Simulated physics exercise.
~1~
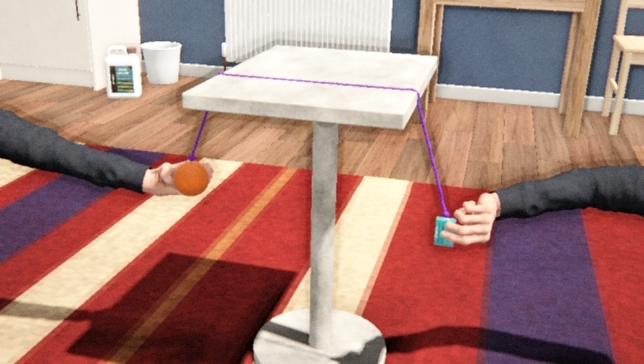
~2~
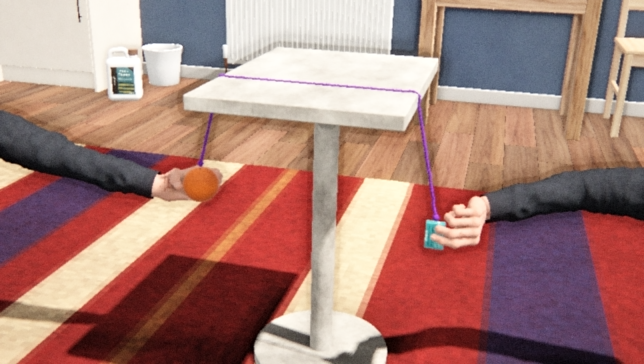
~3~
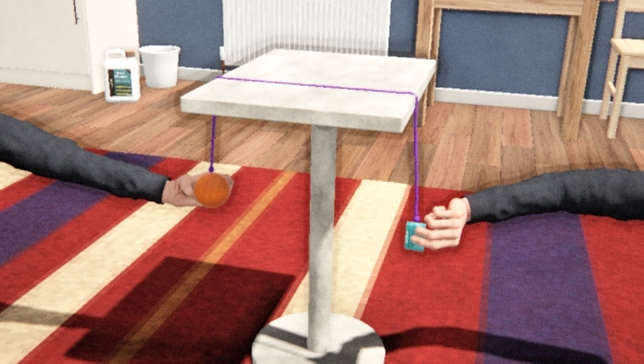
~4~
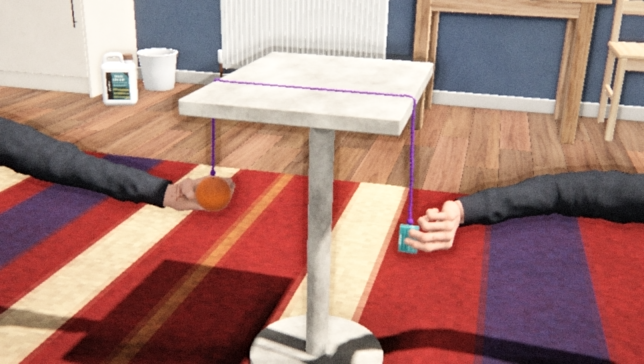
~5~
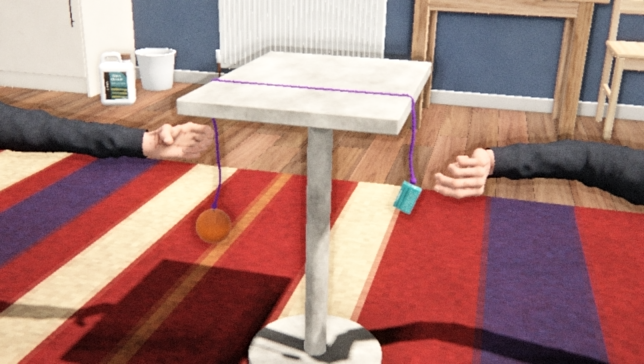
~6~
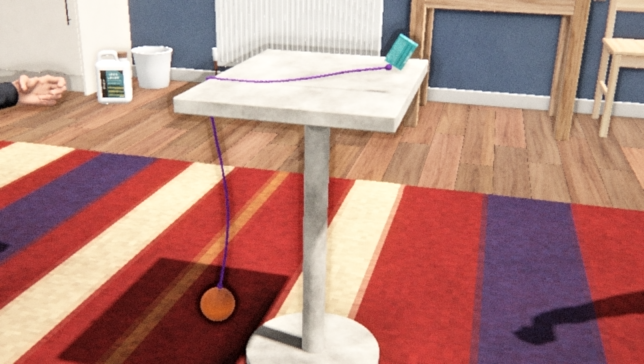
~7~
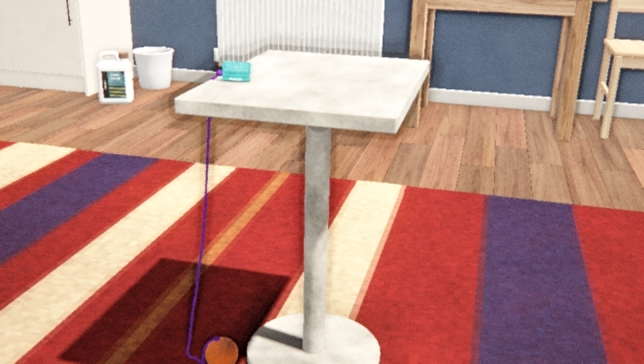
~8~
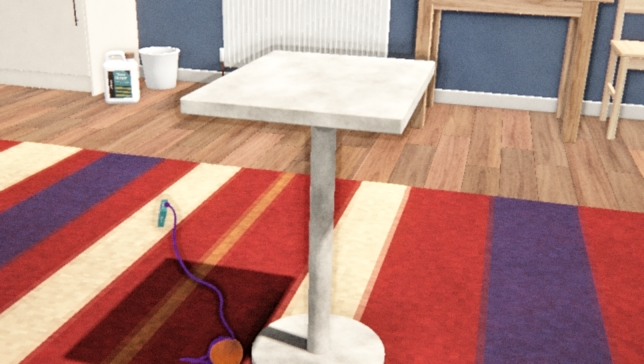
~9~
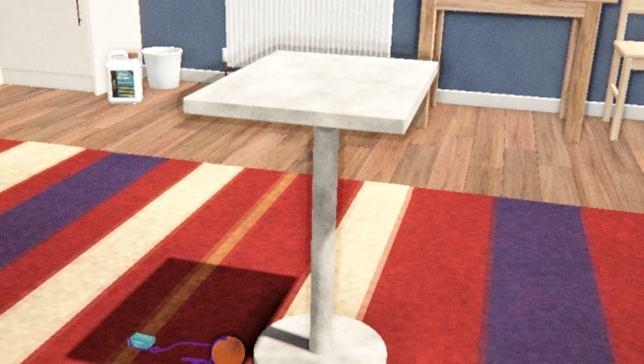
In this clip, two hands hold an orange and a small teal box joined by a purple string across a pale table, then let go. The orange drops to the rug on the left, pulling the box over the tabletop and down beside it.
